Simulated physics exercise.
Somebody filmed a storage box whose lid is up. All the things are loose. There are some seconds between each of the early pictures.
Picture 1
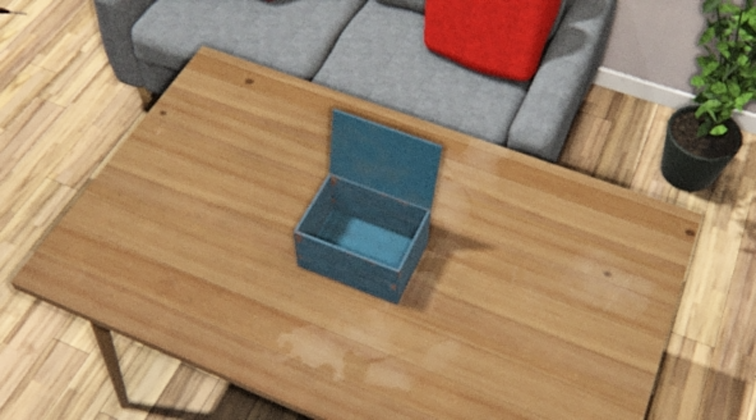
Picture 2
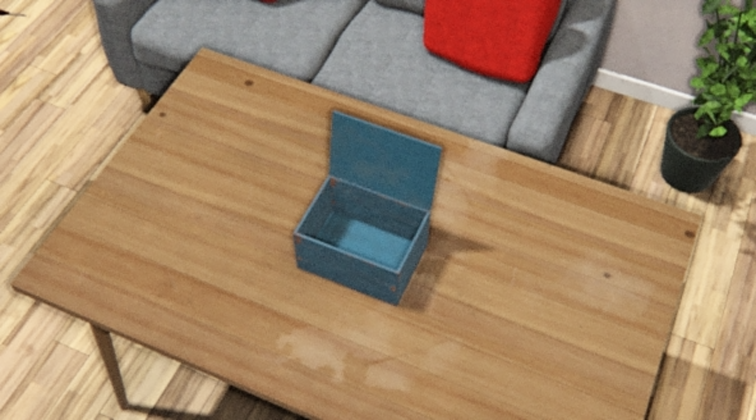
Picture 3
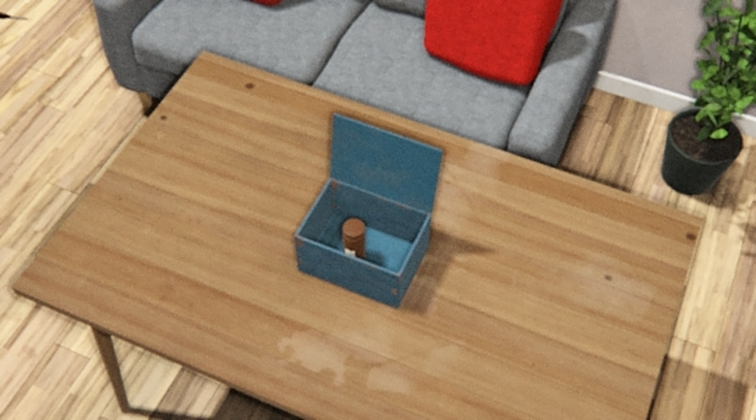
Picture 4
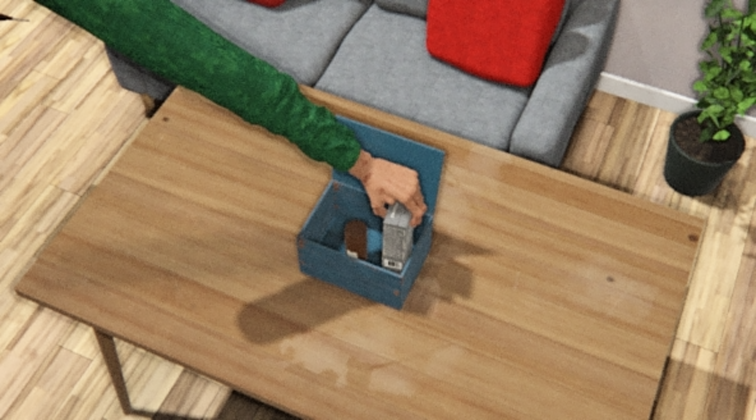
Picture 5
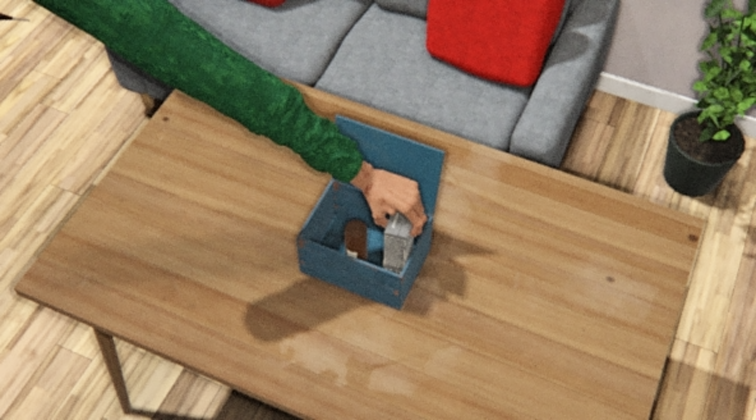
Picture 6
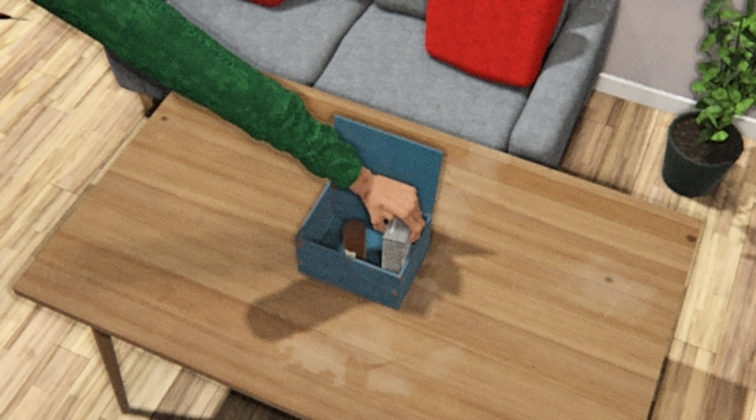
An open blue box with its lid up sits empty near the middle of a wooden table, seen from above at an angle, with a grey sofa and red cushion behind and a potted plant at right. A brown cylindrical container then appears inside, towards the left. A green-sleeved arm reaches in from the upper left and lowers a grey carton beside it, still gripping it.
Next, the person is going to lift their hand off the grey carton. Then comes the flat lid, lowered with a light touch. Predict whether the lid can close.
Prediction: The lid cannot close.
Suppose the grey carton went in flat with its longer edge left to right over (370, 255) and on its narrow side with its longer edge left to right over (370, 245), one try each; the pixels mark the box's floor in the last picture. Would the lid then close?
On the first try the lid goes all the way down, and on the second it goes all the way down.
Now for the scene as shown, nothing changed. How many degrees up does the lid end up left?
Lid angle from rim - close to 50°.
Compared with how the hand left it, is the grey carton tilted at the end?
In the end, it keeps its orientation.
Then, 1.10 s on from there, lid starting down.
Then, 1.50 s on from there, lid 65° above the rim.
Then, 2.20 s on from there, lid 48° above the rim.
Then, 4.30 s on from there, lid 49° above the rim.
In the end, lid 49° above the rim; both unmoved. At the end, from the last picture's camera, grey carton near (398, 250).
